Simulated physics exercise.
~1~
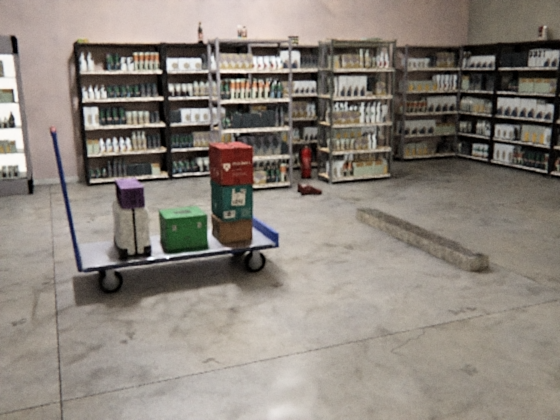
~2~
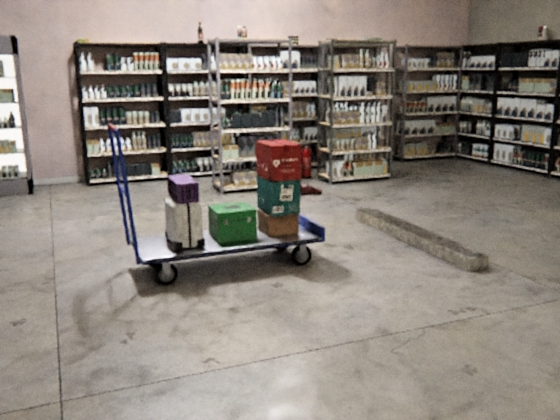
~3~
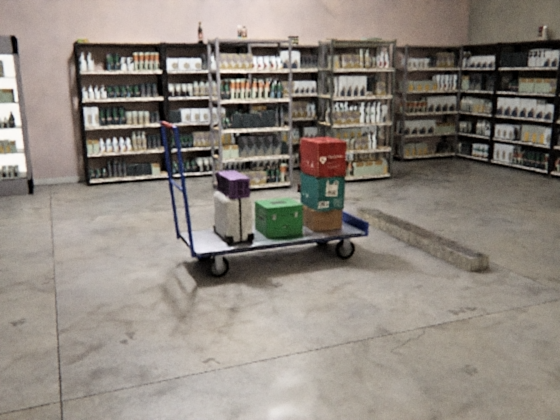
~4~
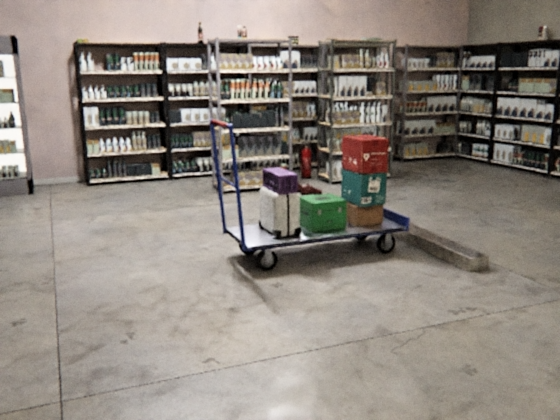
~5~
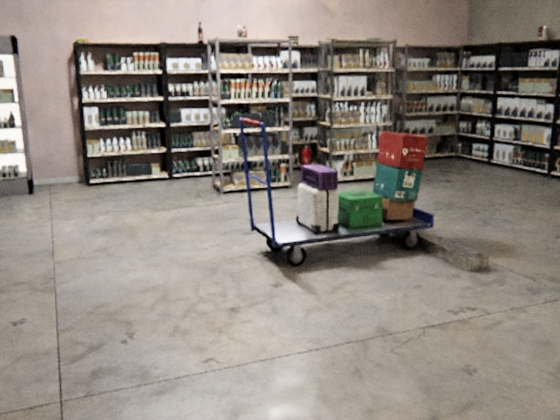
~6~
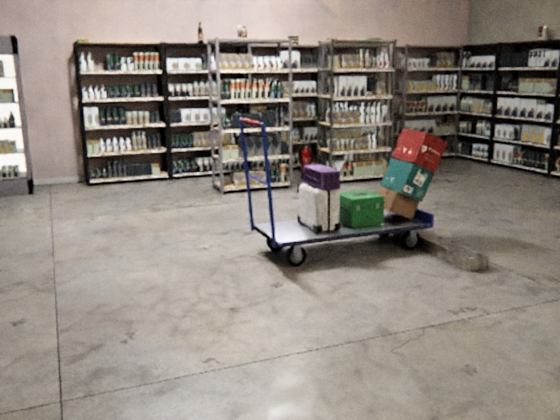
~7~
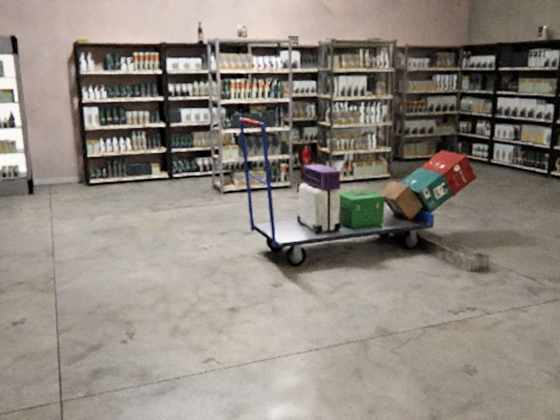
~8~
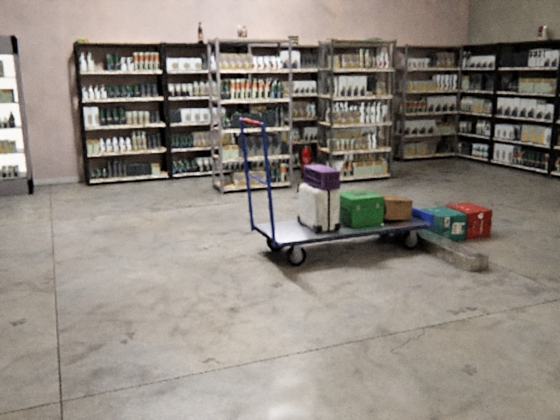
A loaded trolley rolls right, stops at a beam, and its red and teal boxes topple off.
